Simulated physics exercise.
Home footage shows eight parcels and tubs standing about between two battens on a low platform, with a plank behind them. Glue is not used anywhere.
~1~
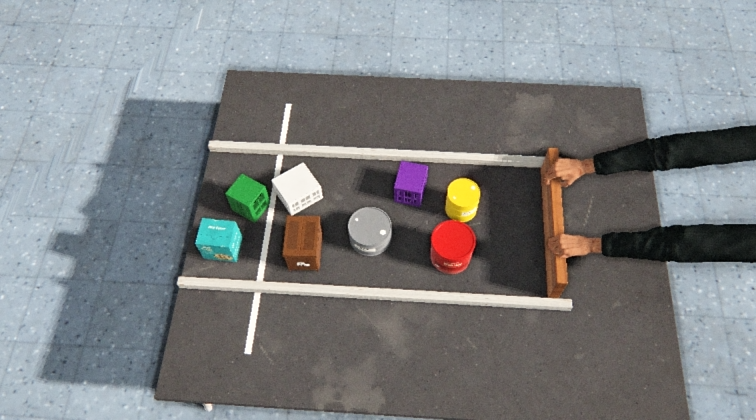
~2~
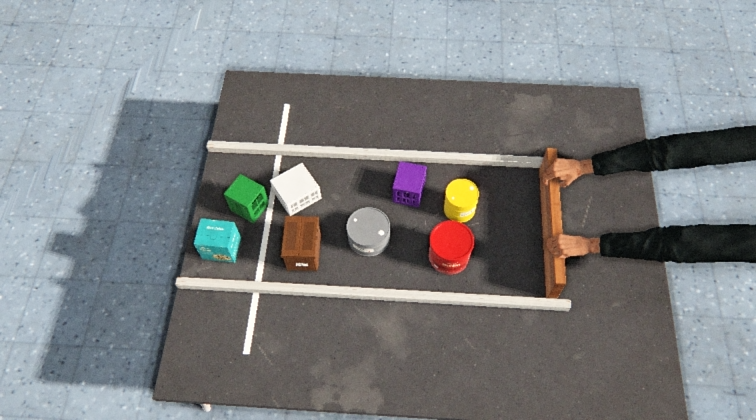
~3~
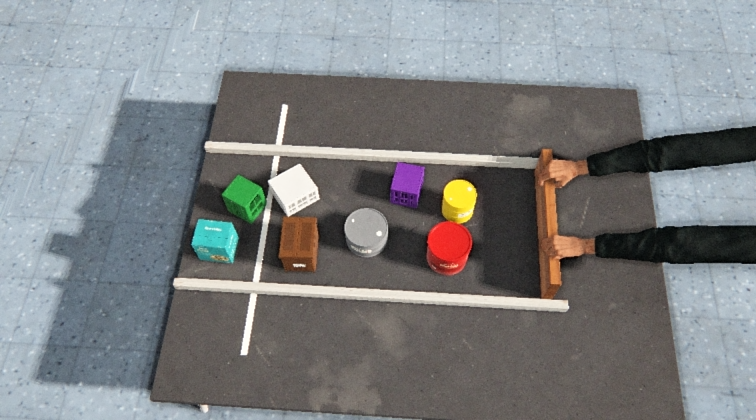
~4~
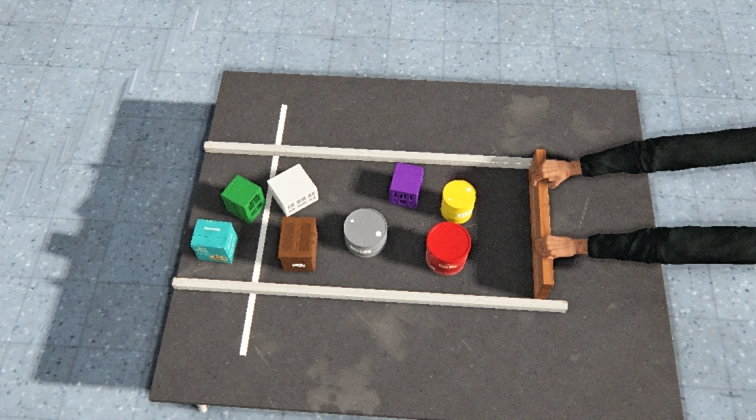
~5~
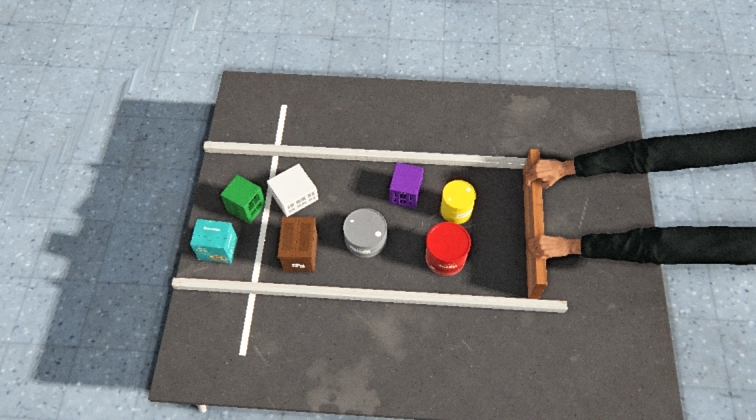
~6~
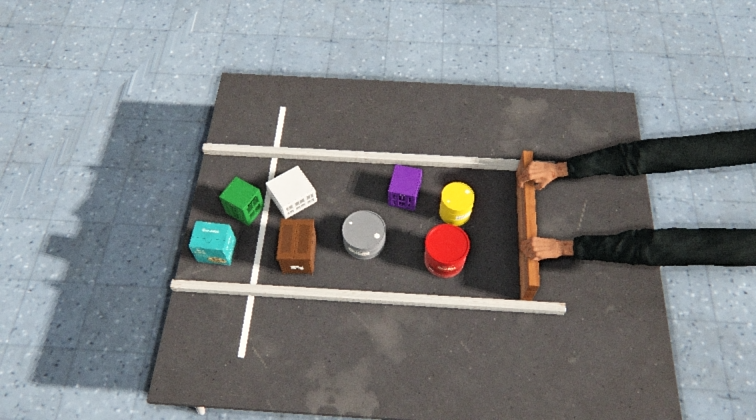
At the start, eight boxes and tubs stand between two white battens on a dark platform, some at the left by a pale line of tape, while two hands hold a wooden plank at the right. The hands then slide the plank slowly a short way left, leaving a gap before the red and yellow tubs, and the items show almost no movement.
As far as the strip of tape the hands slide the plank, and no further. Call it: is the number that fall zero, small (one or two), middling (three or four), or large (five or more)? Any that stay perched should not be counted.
It is small.
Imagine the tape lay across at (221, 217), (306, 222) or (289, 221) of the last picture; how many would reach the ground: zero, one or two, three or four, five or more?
Result per tape, in order - more than four / none at all / zero.
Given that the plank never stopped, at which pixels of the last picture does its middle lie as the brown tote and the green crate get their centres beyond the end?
(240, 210) and (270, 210), more or less.
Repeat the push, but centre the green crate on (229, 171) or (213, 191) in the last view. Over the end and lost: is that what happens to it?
Taking the two places in order, it ends up down and then ends up down.
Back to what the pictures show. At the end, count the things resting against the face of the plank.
It adds up to 3.
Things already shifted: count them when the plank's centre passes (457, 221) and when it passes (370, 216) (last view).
Respectively 2 and 5.
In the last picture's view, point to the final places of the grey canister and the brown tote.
Result: One at about (216, 212), the other at about (200, 252).
Early on, none off yet; turquoise box at rest near (213, 243); green crate at rest near (242, 201); white crate at rest near (292, 192).
A while later, none off yet; turquoise box at rest near (213, 243); green crate at rest near (242, 201); white crate travelled a little near (287, 187).
Finally, the number that fall off is one or two; lost, green crate and turquoise box.
